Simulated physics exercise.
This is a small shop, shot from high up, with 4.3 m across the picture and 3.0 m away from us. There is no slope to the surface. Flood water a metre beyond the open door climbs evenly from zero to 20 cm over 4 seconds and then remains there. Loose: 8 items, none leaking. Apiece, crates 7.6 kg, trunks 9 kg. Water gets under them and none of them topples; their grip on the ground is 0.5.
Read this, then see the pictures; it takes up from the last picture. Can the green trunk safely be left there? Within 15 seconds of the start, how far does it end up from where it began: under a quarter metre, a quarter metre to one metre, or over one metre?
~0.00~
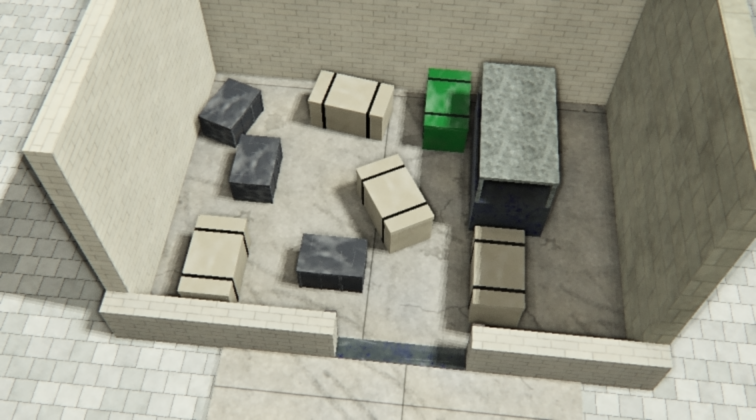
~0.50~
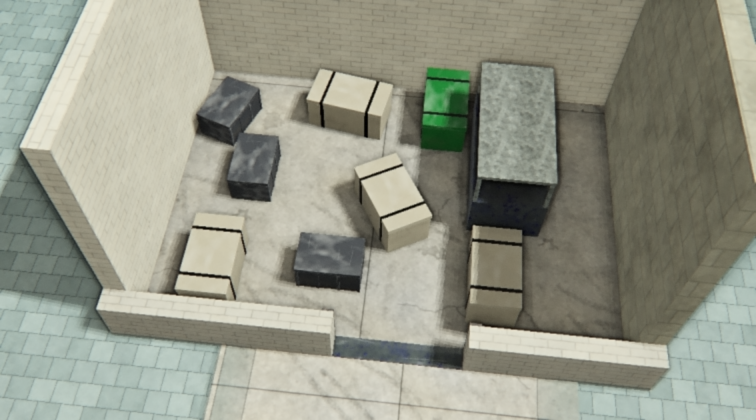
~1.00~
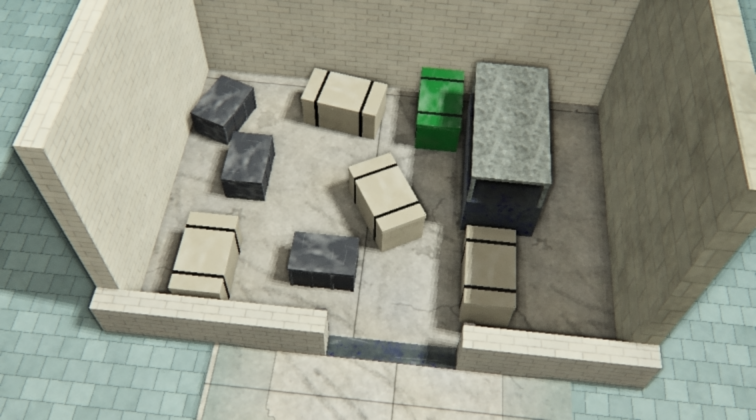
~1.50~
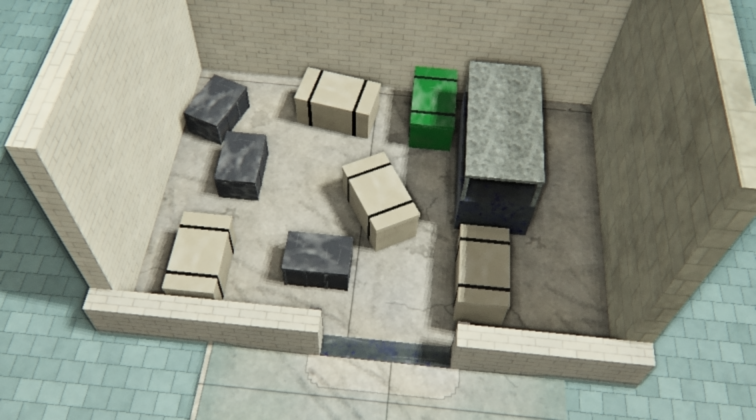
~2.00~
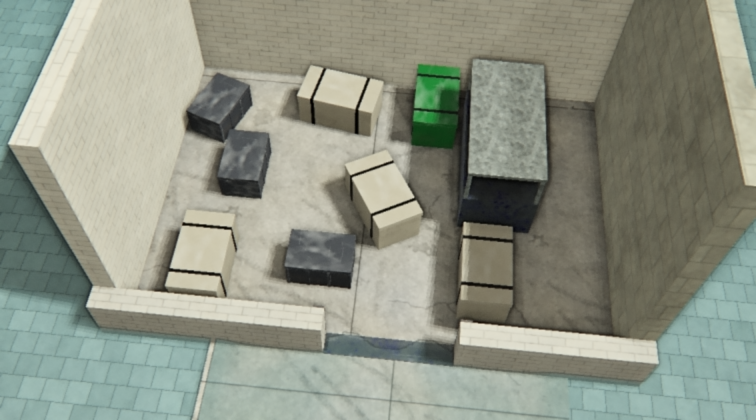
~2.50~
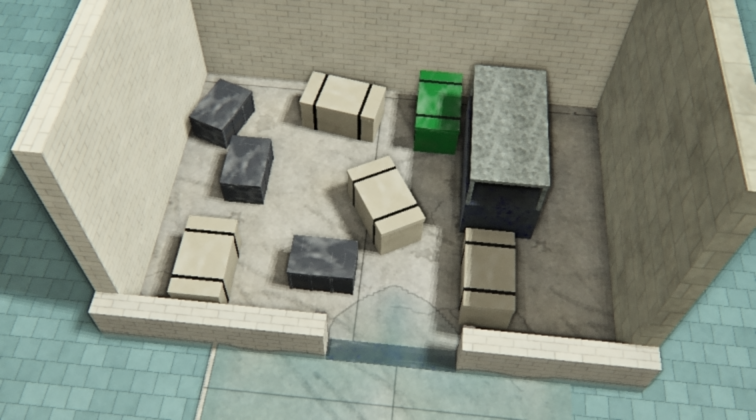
It ends up under a quarter metre away.
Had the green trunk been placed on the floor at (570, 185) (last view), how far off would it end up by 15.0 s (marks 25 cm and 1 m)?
By then it winds up well off.
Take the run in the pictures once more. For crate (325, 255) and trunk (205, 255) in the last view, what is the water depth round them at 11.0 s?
Roughly 5 and 7 cm.
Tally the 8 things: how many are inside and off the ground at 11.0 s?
The number is 8.
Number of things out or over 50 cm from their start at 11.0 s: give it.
Tally at that time: 6.
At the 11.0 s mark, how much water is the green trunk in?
I'd say around 13 cm.
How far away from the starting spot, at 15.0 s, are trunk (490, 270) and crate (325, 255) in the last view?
Respectively 30 and 150 centimetres.
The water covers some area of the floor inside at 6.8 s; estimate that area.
Some 11.0 m2 of it.
After 3.5 s the green trunk is near (440, 100), 0.0 m from its start, aground; 0 afloat.
After 6.8 s the green trunk is near (446, 95), 0.1 m from its start, afloat; 3 afloat.
After 11.0 s the green trunk is near (446, 92), 0.1 m from its start, afloat; 8 afloat.
After 15.0 s the green trunk is near (446, 91), 0.1 m from its start, afloat; 8 afloat.
